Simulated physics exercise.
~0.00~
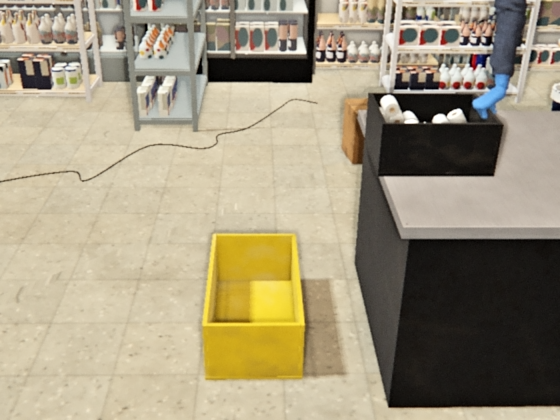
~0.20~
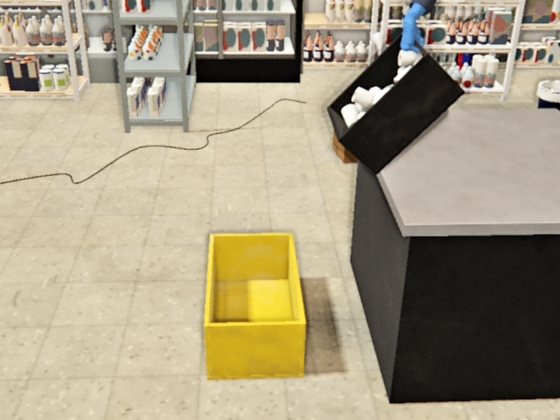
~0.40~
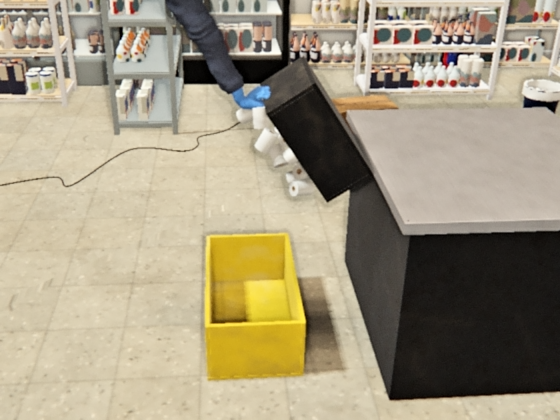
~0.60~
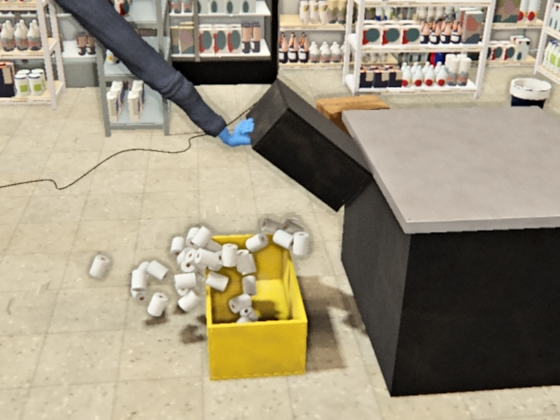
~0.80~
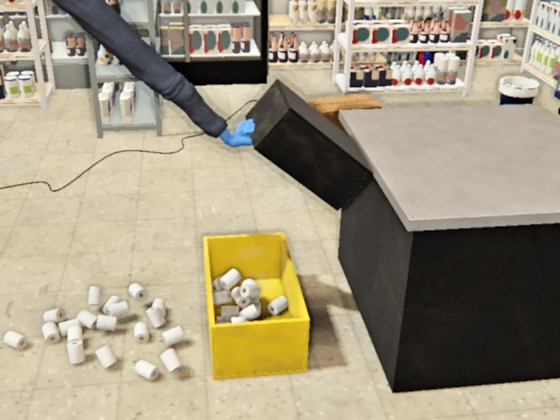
The footage shows a blue-gloved hand tipping a black tote over the left edge of a bench in a shop, sending white paper rolls tumbling towards a yellow tote on the floor. Some rolls settle inside it, while many others end up scattered across the floor to its left.
